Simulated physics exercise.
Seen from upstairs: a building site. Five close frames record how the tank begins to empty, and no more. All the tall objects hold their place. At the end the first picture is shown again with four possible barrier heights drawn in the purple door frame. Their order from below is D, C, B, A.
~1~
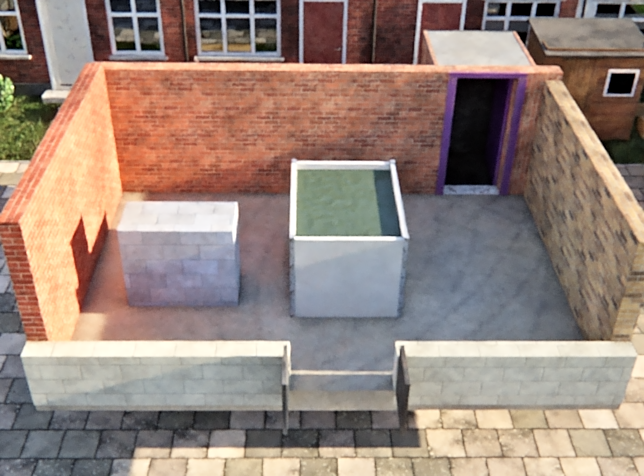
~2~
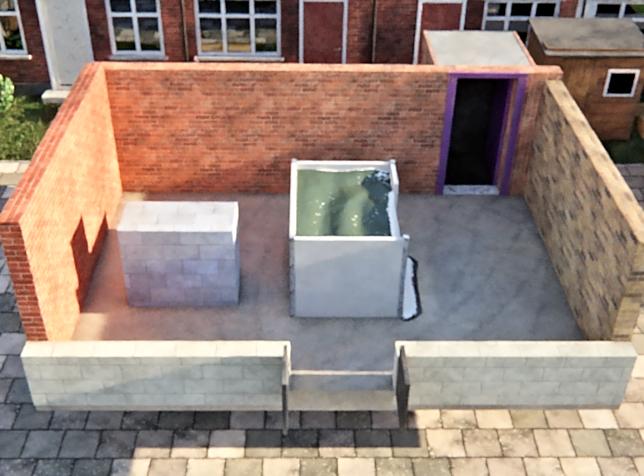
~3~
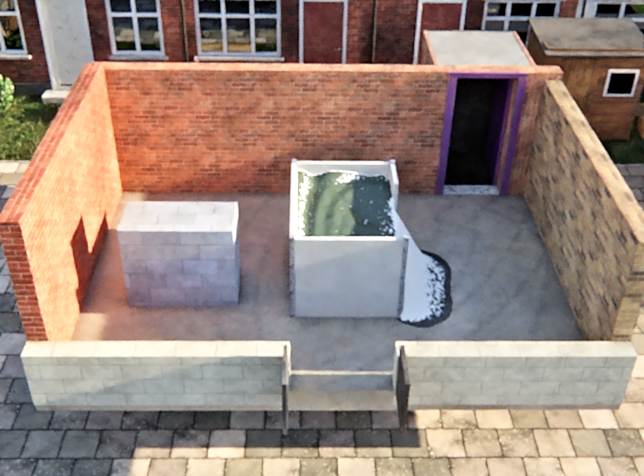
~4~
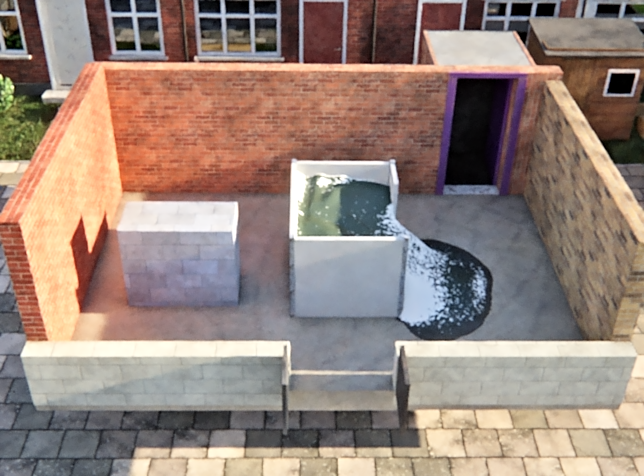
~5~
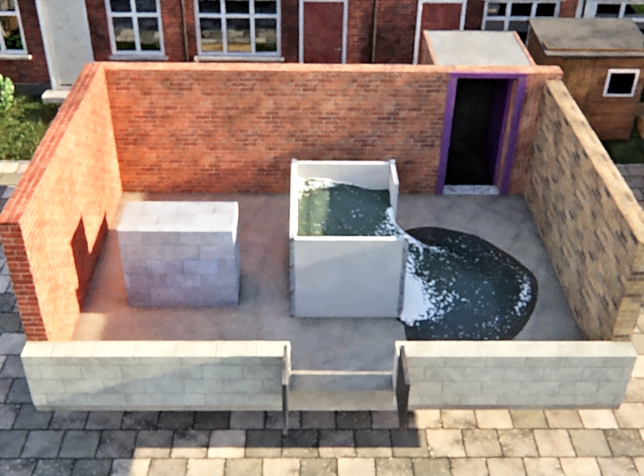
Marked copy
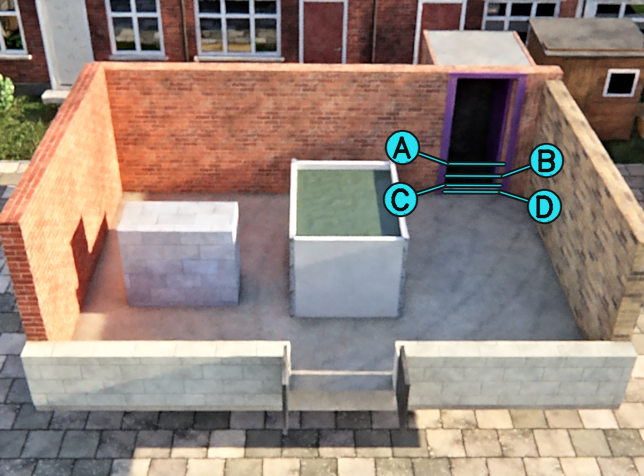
The video shows a walled yard from above, where still green water in a pale open-topped tank begins to churn and drop as foamy water pours from its right side, forming a dark puddle that widens rightward across the ground.
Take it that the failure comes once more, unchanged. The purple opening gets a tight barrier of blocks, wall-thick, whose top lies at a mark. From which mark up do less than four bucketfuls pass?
It is B.
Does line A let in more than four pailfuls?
No, not at all.
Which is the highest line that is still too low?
Line C.
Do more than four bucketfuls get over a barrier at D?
Yes, that goes wrong.
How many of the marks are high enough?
Two.
In cyan, A at (475, 163); B at (474, 176); C at (472, 185); D at (471, 191); from the bottom up D, C, B, A.
For line A, nothing gets over.
For line B, a bucket or two gets in.
For line C, some 15 bucketfuls get in.
For line D, dozens of bucketfuls pour in.
